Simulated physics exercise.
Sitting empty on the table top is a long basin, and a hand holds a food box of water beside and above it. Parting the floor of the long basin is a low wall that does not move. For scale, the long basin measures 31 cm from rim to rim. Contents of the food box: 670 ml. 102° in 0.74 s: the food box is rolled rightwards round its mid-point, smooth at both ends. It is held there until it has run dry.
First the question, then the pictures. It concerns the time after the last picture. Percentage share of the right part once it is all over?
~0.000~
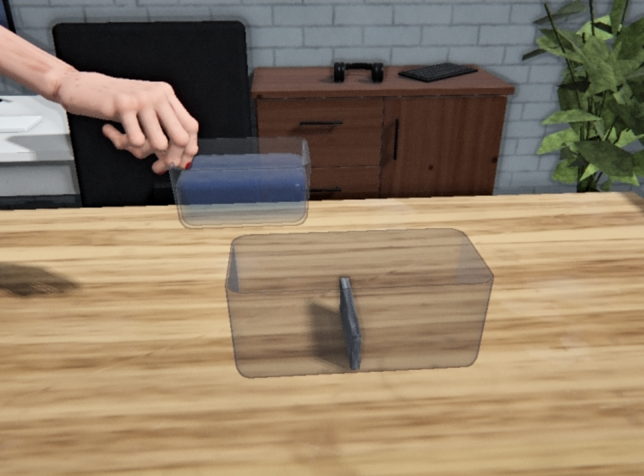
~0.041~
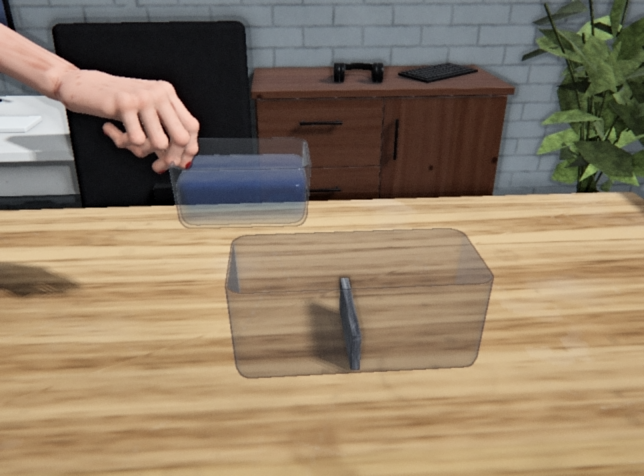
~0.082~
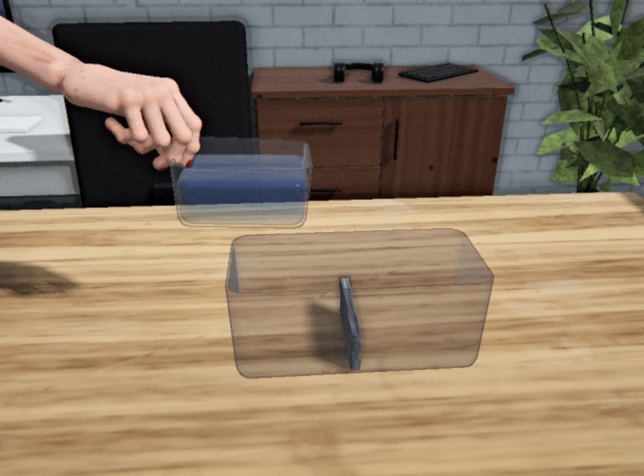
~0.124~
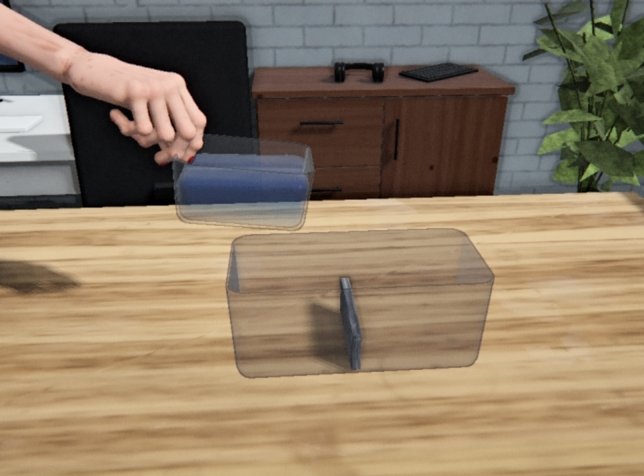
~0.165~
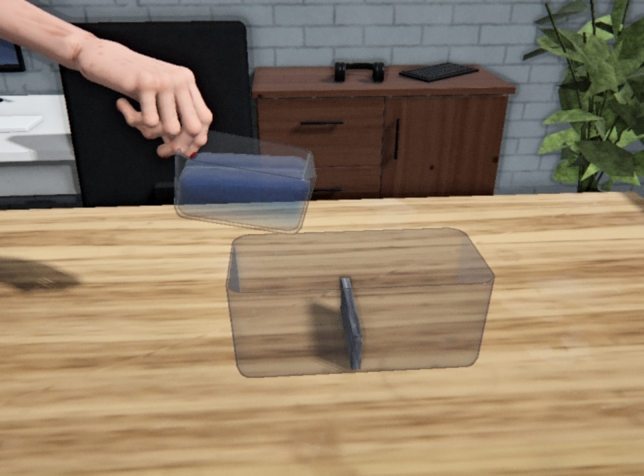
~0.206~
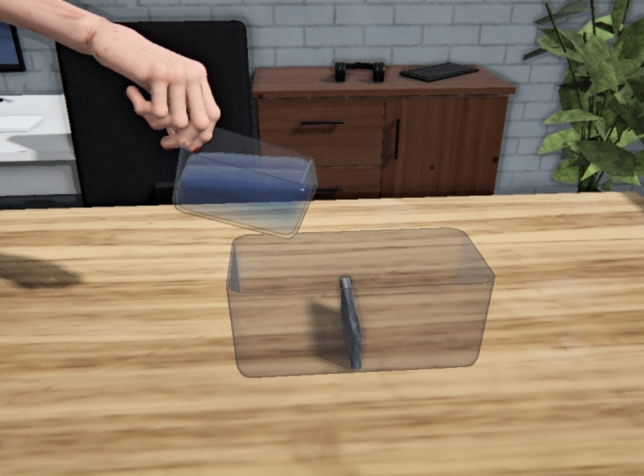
48 per cent.
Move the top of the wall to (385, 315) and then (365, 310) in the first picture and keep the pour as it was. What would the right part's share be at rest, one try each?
First try about 10 %, second try about 20 %.
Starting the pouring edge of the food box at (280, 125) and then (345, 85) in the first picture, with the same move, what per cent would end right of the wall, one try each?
15 in a hundred, followed by 80 in a hundred.
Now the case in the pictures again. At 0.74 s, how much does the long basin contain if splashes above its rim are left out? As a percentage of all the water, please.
Around 90 in a hundred.
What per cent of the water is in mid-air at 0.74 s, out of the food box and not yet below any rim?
Estimate: About 4 in a hundred.
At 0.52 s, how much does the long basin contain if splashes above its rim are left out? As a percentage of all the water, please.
I reckon close to 28 percent of it.
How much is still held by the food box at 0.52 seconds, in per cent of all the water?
Near 34 in a hundred.
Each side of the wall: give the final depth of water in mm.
Final reading - left some 18 mm, right some 16 mm.
By 0.52 s the tilt is 81° and 35 per cent is still to pour, 8 is left of the wall and 20 right of it.
By 0.74 s the tilt is 102° and 7 per cent is still to pour, 40 is left of the wall and 49 right of it.
By 0.98 s the tilt is 102° and 1 per cent is still to pour, 48 is left of the wall and 48 right of it.
By 1.24 s the tilt is 102° and 0 per cent is still to pour, 50 is left of the wall and 48 right of it.
At rest 50 per cent lies left of the wall, 48 right of it and 2 outside.
